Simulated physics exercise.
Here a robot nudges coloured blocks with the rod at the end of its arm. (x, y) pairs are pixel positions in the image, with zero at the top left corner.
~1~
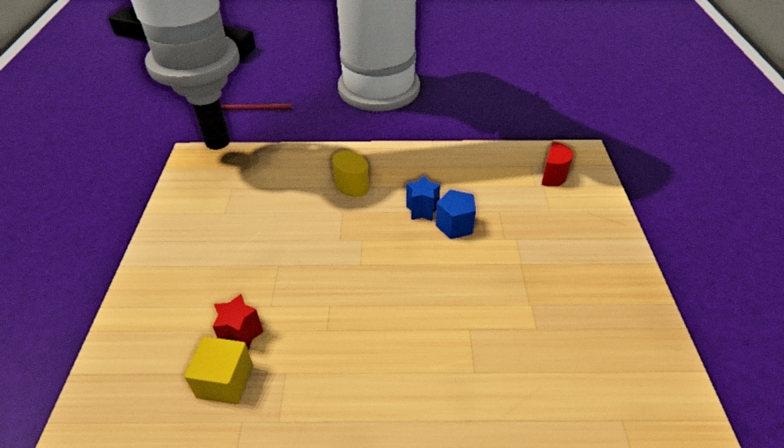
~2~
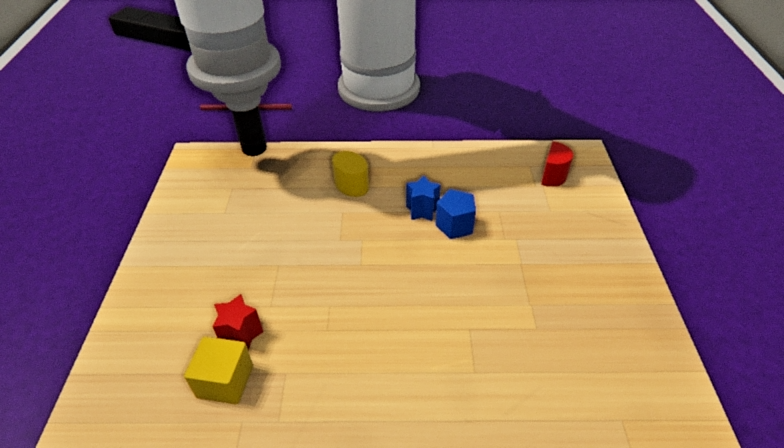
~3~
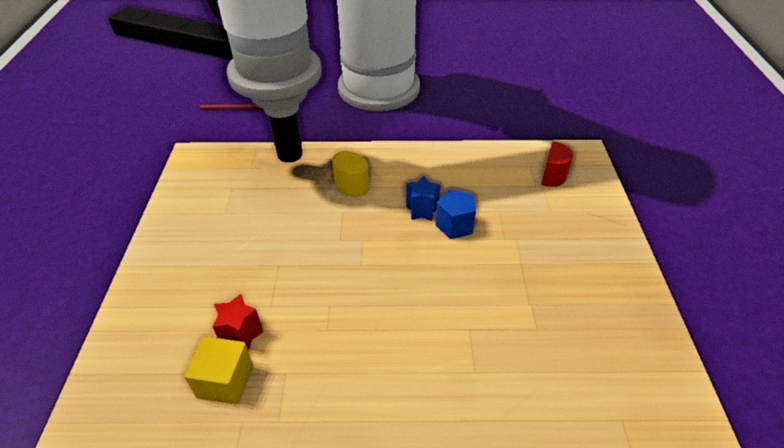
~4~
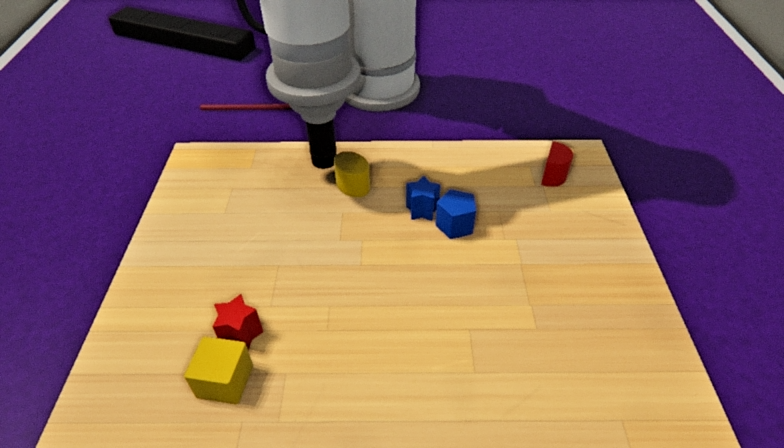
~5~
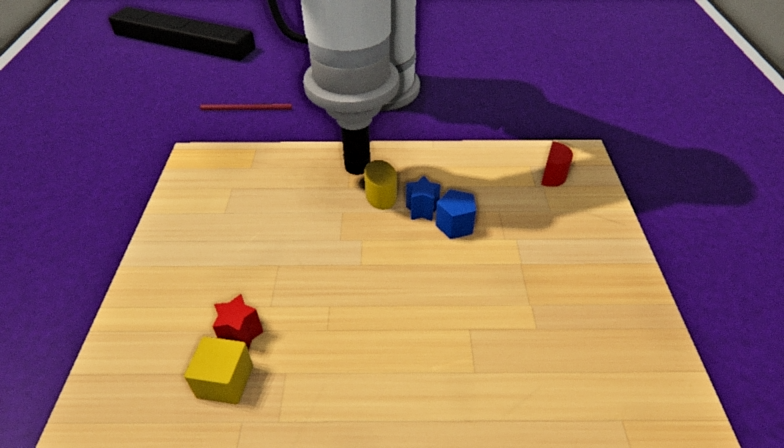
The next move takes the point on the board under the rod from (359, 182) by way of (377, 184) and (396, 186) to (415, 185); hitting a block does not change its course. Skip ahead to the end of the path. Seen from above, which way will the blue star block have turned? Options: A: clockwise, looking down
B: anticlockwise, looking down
B (anticlockwise, looking down)
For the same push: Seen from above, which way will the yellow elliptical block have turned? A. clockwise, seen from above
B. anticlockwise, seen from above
Letter A.
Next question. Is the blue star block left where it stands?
Going by the path, no.
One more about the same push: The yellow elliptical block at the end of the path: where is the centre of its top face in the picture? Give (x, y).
At the end it should sit near (402, 182).
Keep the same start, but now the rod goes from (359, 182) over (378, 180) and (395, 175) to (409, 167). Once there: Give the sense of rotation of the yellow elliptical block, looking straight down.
Answer: With the clock.
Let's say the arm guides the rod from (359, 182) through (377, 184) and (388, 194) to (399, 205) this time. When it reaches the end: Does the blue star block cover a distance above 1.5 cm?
The answer is yes.
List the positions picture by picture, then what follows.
The first picture shows lower end of the rod (218, 143), tops of blocks, yellow elliptical block (350, 162), blue star block (423, 187), blue pentagonal block (458, 202).
The second picture shows rod (255, 150), blocks as before.
The third picture shows rod (290, 156), blocks as before.
The fourth picture shows rod (325, 162), blocks as before.
The fifth picture shows rod (358, 168), yellow elliptical block (380, 172), blue star block (423, 187), blue pentagonal block (458, 202).
What follows on the original path. Halfway along, rod (387, 171); yellow elliptical block (398, 181), turned 45° clockwise; blue star block (427, 190), turned 15° anticlockwise.
At the end, rod (416, 171); yellow elliptical block (402, 182), turned 65° clockwise; blue star block (428, 193), turned 20° anticlockwise; blue pentagonal block (461, 204).
